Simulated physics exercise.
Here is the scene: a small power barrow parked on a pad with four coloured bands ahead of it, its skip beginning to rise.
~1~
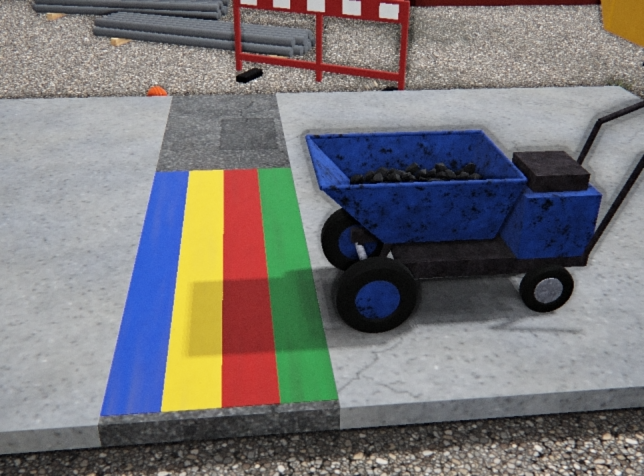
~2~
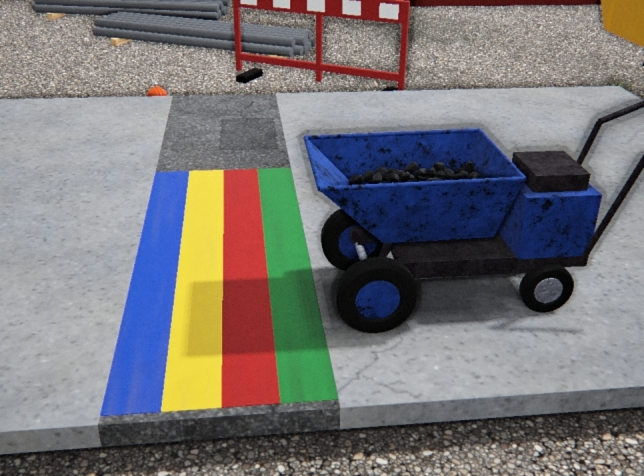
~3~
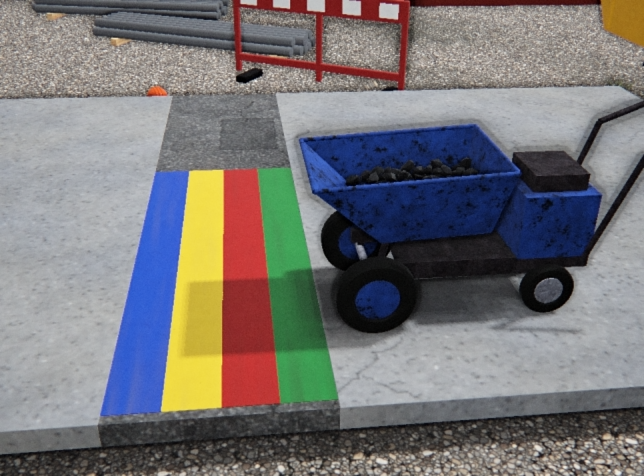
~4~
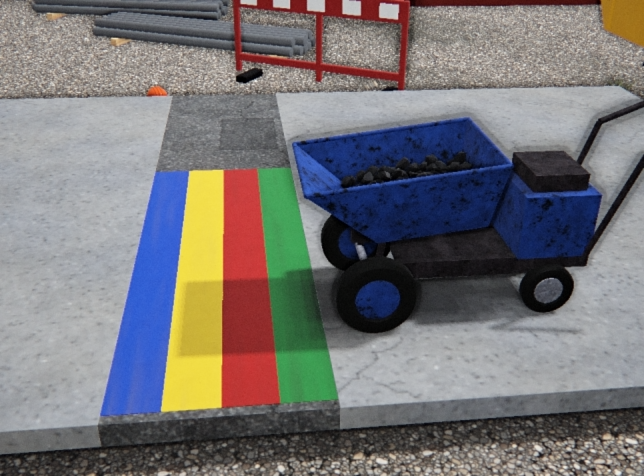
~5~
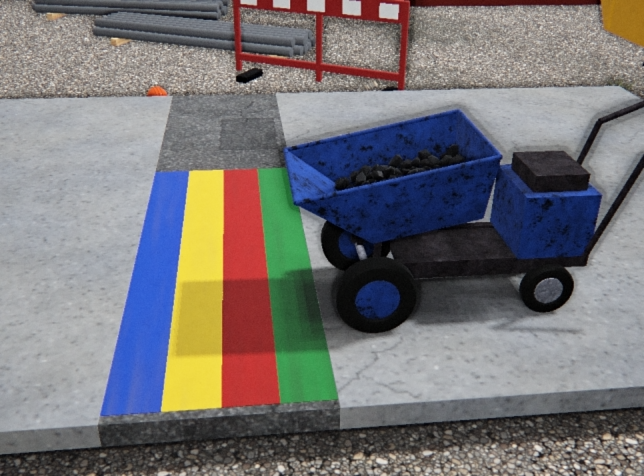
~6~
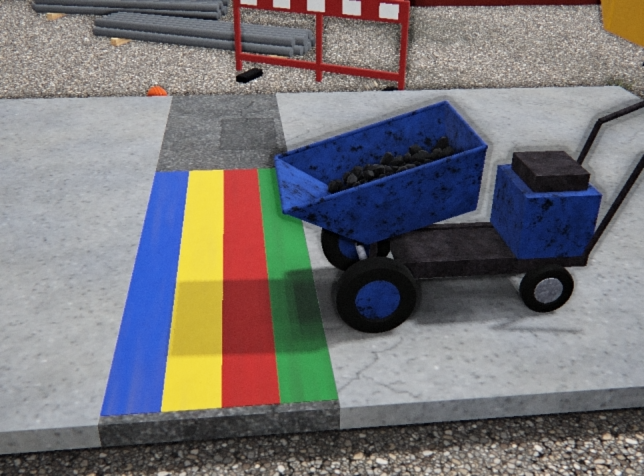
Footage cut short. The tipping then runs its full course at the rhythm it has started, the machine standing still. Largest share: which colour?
Colour: Yellow.
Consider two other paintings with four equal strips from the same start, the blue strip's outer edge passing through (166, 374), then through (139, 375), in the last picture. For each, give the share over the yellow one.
About 20 % and 30 %.
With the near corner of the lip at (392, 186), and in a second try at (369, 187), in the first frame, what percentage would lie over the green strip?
Trial 1 around 30 %, trial 2 around 10 %.
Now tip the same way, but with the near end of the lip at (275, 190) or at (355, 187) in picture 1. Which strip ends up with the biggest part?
Place one - blue; place two - the strip in red.
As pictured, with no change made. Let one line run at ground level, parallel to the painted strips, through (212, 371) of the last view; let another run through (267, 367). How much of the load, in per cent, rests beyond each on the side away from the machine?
In order: 50 per cent, then 70 per cent.
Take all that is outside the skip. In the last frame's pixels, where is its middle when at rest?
Close to (196, 303) in the last view.
Soon after the last picture, skip tipped steeply; all in the skip.
A little later, skip tipped right over; most in the skip; a small part over the red strip; a small part over the yellow strip.
Later still, skip tipped right over; about a third in the skip; a small part over the red strip; about a third over the yellow strip; a small part over the blue strip; a small part off the paint.
At rest, skip tipped right over; about a quarter in the skip; none over the green strip; a small part over the red strip; about a third over the yellow strip; a small part over the blue strip; a small part off the paint.
